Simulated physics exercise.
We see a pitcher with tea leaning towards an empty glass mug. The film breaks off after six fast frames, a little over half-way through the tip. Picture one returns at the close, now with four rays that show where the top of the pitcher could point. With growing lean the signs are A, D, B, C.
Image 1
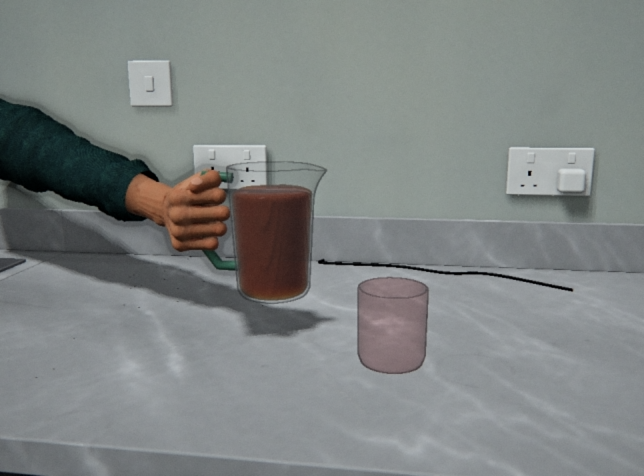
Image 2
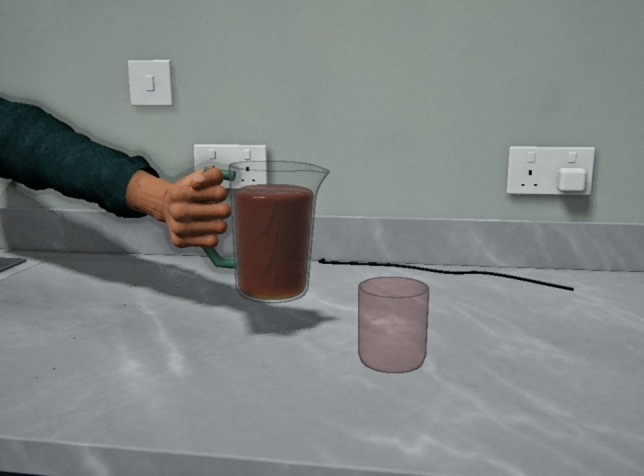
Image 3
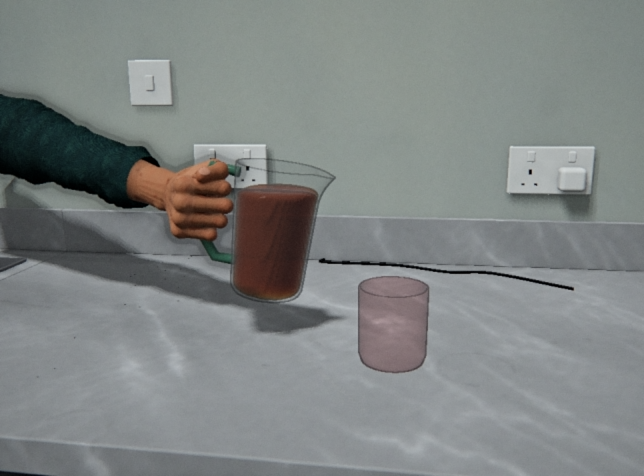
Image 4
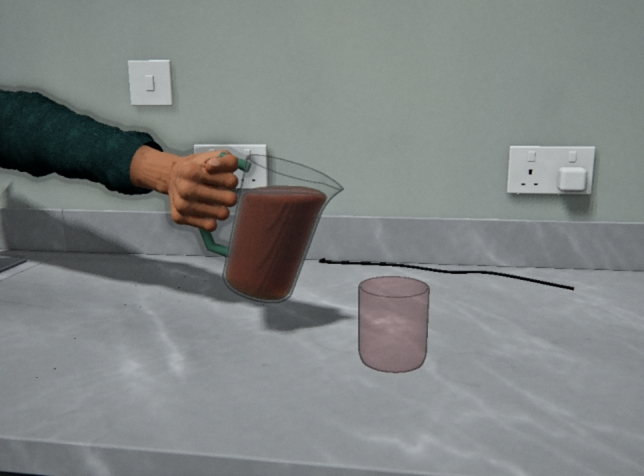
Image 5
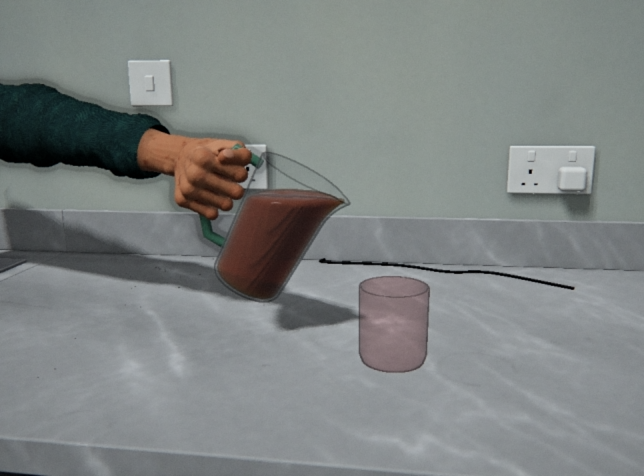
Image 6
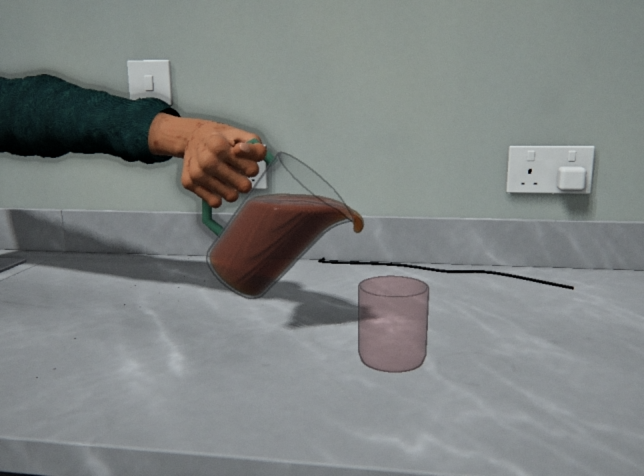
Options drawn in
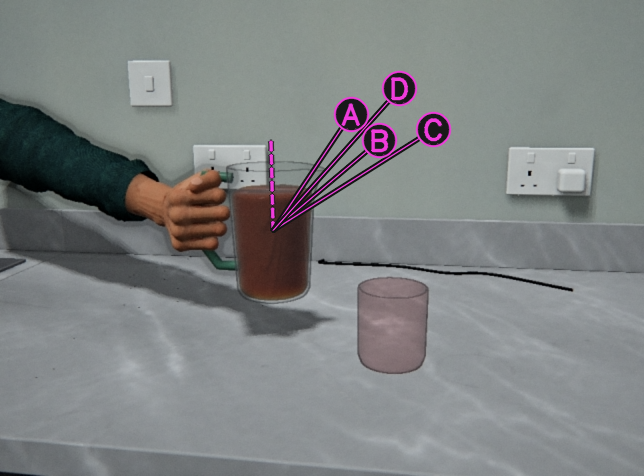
A hand in a dark green sleeve tilting a clear pitcher of tea rightward until the brown liquid begins coming over its lip.
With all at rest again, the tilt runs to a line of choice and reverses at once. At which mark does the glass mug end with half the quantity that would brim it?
Best: C.
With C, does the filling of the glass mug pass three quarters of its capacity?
No.
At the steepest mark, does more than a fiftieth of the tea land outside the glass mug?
No.
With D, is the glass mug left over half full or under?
Under half.
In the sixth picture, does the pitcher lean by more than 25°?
Yes.
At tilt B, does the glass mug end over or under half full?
Under half.
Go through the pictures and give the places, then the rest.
Upright, lip at (325, 170); rim of the glass mug round (393, 287); nothing has left yet, in the first picture.
Tipped about 2°, lip at (328, 171); nothing has left yet, in the second picture.
Tipped about 8°, lip at (334, 177); nothing has left yet, in the third picture.
Tipped about 17°, lip at (342, 188); nothing has left yet, in the fourth picture.
Tipped about 28°, lip at (349, 203); nothing has left yet, in the fifth picture.
Tipped about 40°, lip at (352, 219); tea is over the lip, down to (358, 230), in the sixth picture.
On the marked copy, A at (341, 128); B at (366, 151); C at (418, 138); D at (388, 101).
If A is chosen, the glass mug ends with about 8 % of what it can hold.
If B is chosen, the glass mug ends with about 32 % of what it can hold.
If C is chosen, the glass mug ends with about 50 % of what it can hold.
If D is chosen, the glass mug ends with about 18 % of what it can hold.
